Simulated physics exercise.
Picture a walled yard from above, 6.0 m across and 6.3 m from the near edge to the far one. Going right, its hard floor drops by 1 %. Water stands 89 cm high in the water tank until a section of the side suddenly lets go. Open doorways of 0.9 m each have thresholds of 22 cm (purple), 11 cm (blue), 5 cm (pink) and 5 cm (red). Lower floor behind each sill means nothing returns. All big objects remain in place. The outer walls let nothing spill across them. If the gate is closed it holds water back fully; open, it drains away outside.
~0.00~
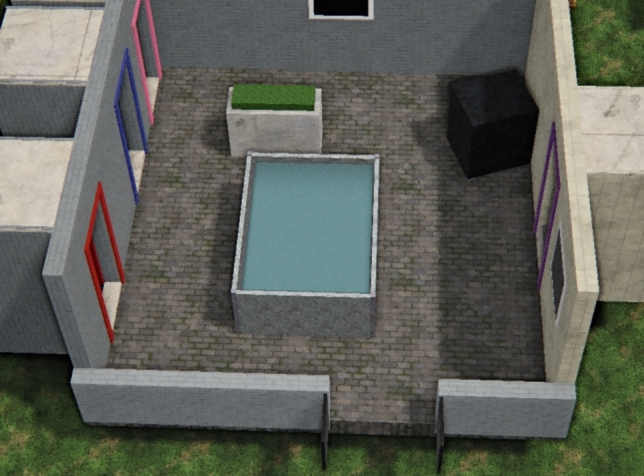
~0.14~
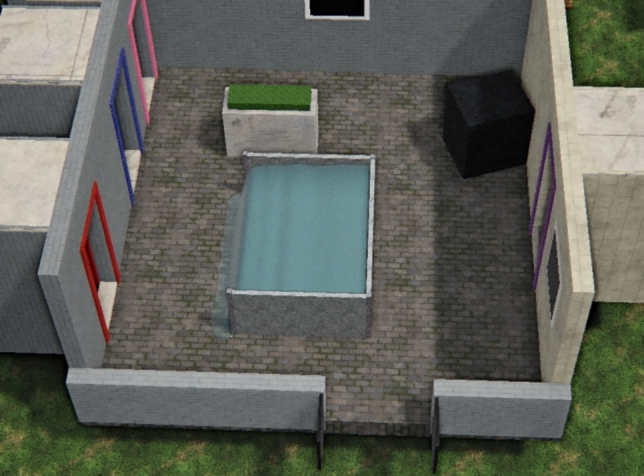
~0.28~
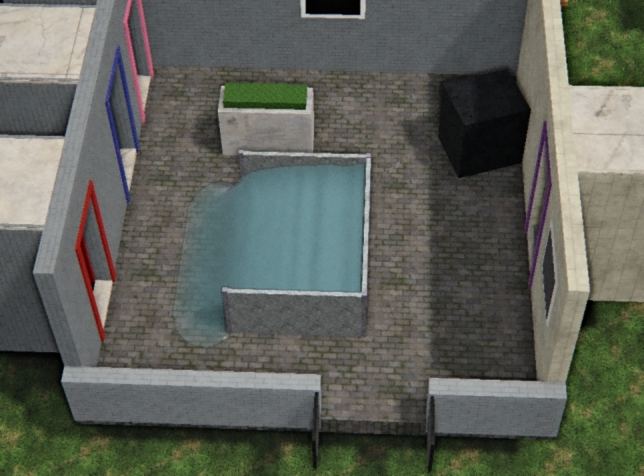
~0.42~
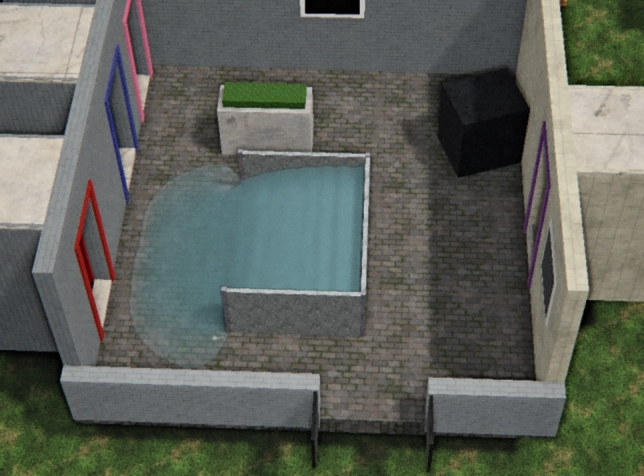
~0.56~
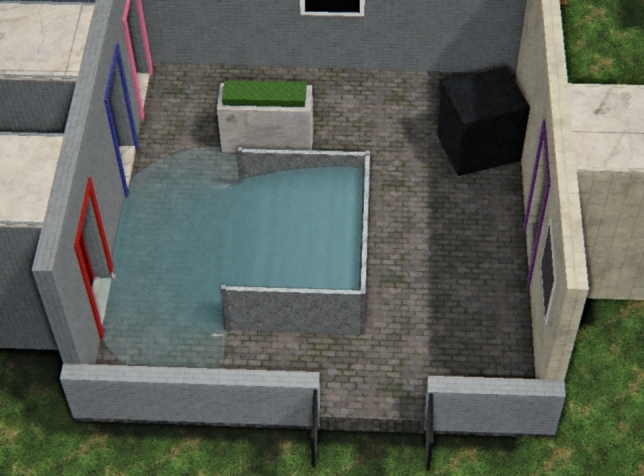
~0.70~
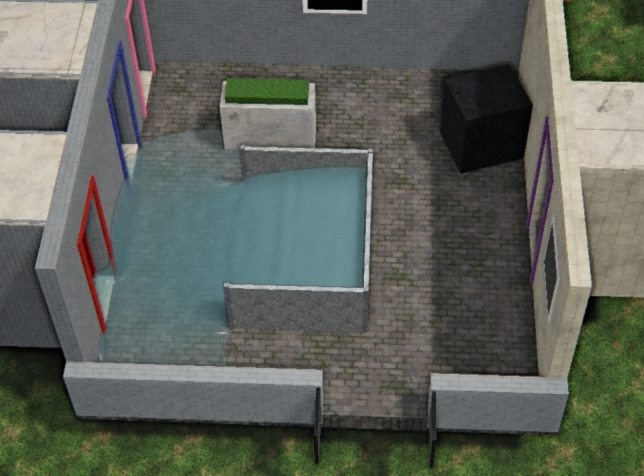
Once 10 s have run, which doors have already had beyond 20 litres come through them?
After 10 s: The purple door has not yet; the blue door already has; the pink door already has; the red door already has.
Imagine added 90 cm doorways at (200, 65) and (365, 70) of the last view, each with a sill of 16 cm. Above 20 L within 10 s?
Door 1: Higher; door 2: Lower.
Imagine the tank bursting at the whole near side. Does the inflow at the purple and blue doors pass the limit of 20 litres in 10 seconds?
At the purple door the limit is not exceeded; at the blue door it is not exceeded.
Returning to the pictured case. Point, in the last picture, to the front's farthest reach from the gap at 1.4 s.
Point: Roughly (154, 68).
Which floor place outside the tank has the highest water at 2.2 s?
Close to pixel (95, 389).
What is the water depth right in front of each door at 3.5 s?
Centimetres: Purple 0 / blue 14 / pink 14 / red 20.
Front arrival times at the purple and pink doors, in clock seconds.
Arrival: Purple 4.5 s, pink 1.1 s.
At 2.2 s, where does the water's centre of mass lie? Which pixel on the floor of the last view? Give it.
Roughly (203, 246).
After 1.4 s water covers 30 % of the floor and is deepest (57 cm) near (133, 251); purple door not reached, blue door 32 cm at the sill, 62 L in, pink door 8 cm at the sill, 0 L in, red door 39 cm at the sill, 243 L in.
After 2.2 s water covers 35 % of the floor and is deepest (52 cm) near (95, 389); purple door not reached, blue door 25 cm at the sill, 150 L in, pink door 11 cm at the sill, 7 L in, red door 31 cm at the sill, 473 L in.
After 3.5 s water covers 65 % of the floor and is deepest (28 cm) near (209, 69); purple door not reached, blue door 14 cm at the sill, 194 L in, pink door 14 cm at the sill, 51 L in, red door 20 cm at the sill, 638 L in.
After 6.0 s water covers 95 % of the floor and is deepest (24 cm) near (522, 162); purple door 7 cm at the sill, 0 L in, blue door 7 cm at the sill, 198 L in, pink door 11 cm at the sill, 149 L in, red door 9 cm at the sill, 735 L in.
After 10.0 s water covers 100 % of the floor and is deepest (14 cm) near (429, 402); purple door 10 cm at the sill, 0 L in, blue door 6 cm at the sill, 198 L in, pink door 6 cm at the sill, 175 L in, red door 6 cm at the sill, 745 L in.
